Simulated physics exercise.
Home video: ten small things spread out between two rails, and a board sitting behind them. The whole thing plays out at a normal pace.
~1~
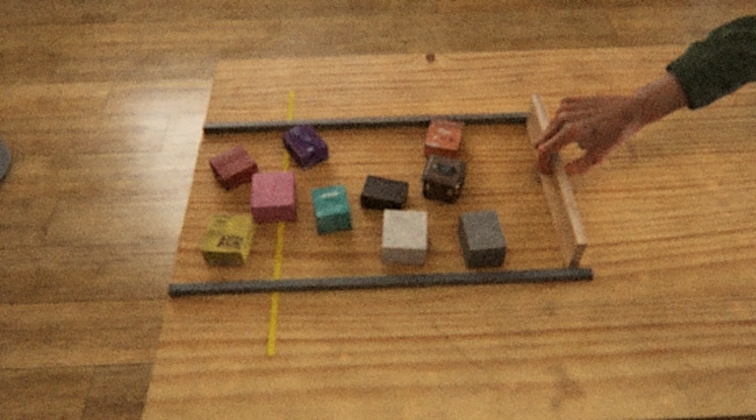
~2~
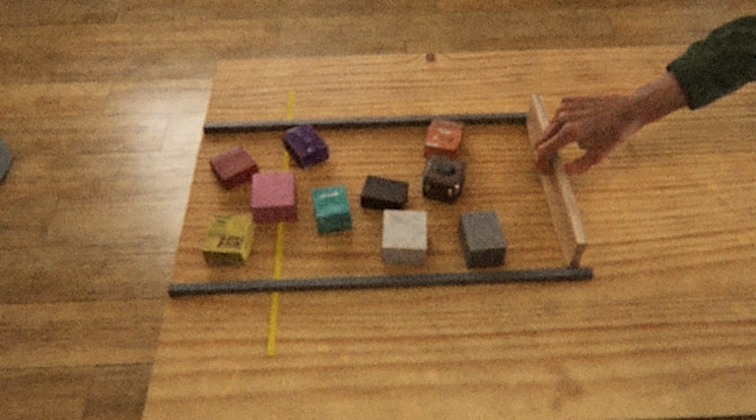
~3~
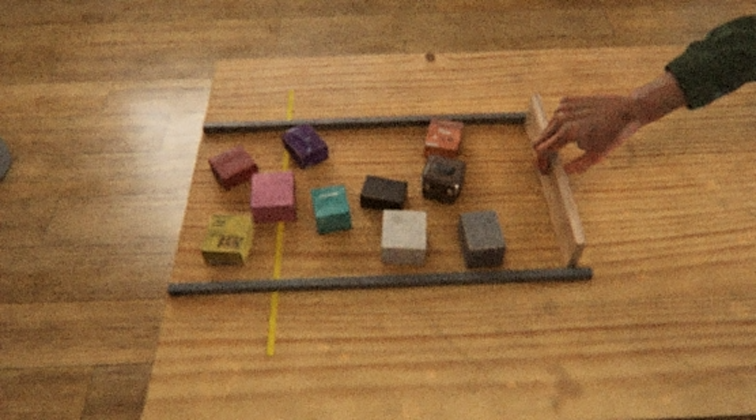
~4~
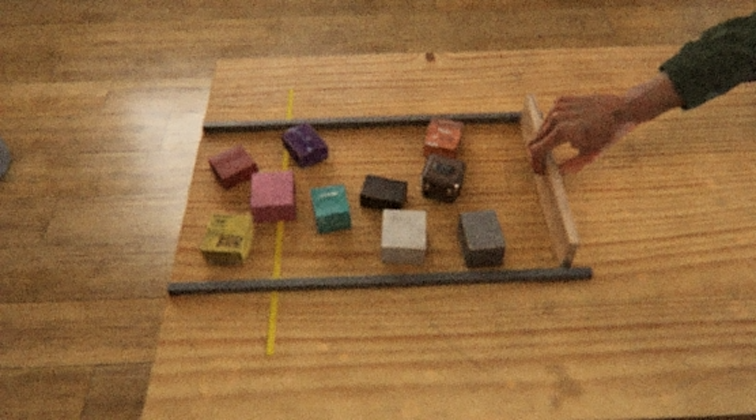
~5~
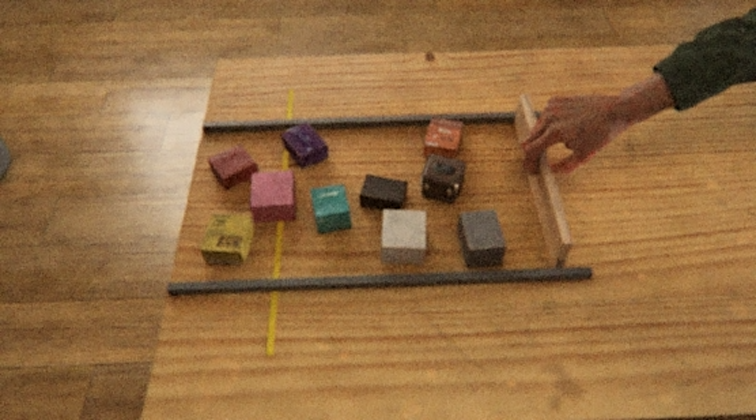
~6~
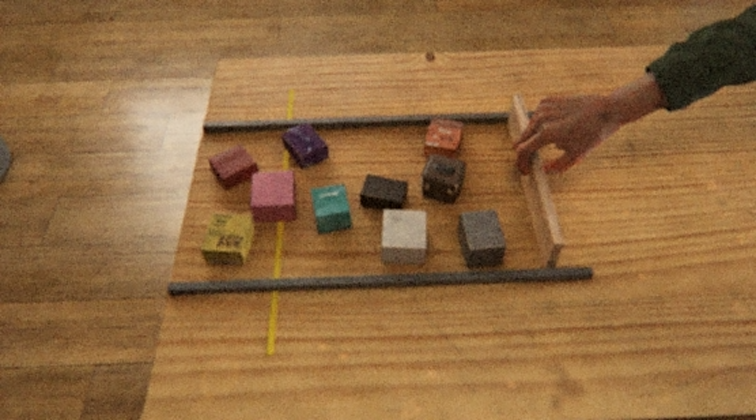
On a wooden table, ten small blocks and boxes in various colours sit scattered between two dark rails, with a yellow line crossing near the left. A hand at the right grips an upright wooden board and slides it slightly left, while the small objects stay still.
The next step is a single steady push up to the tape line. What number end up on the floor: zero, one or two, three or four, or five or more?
The edge claims one or two.
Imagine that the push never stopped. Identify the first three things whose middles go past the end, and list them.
It runs the yellow box, the turquoise box, and lastly the red block.
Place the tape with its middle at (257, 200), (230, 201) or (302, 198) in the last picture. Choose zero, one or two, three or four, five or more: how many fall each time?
Counts for the three spots in order: Three or four; more than four; one to two.
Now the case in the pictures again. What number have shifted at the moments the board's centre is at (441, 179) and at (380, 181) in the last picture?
So far 5, and 7 at the second.
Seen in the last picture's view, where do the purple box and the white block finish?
You'll see the purple box at (239, 139), with the white block at (217, 258).
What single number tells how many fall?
I count 1 in all.
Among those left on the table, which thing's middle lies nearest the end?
That's the turquoise box.
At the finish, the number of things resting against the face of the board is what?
It touches 3.
A little later, none off yet; red block at rest near (234, 167); yellow box at rest near (228, 239); pink block at rest near (274, 197).
Next, none off yet; red block at rest near (234, 167); yellow box at rest near (228, 239); pink block shifted a little near (254, 196).
Later still, none off yet; red block at rest near (233, 166); yellow box shifted about its own width near (179, 248); pink block shifted about its own width near (233, 194).
When it is over, the number that fall off is one or two; down, yellow box.
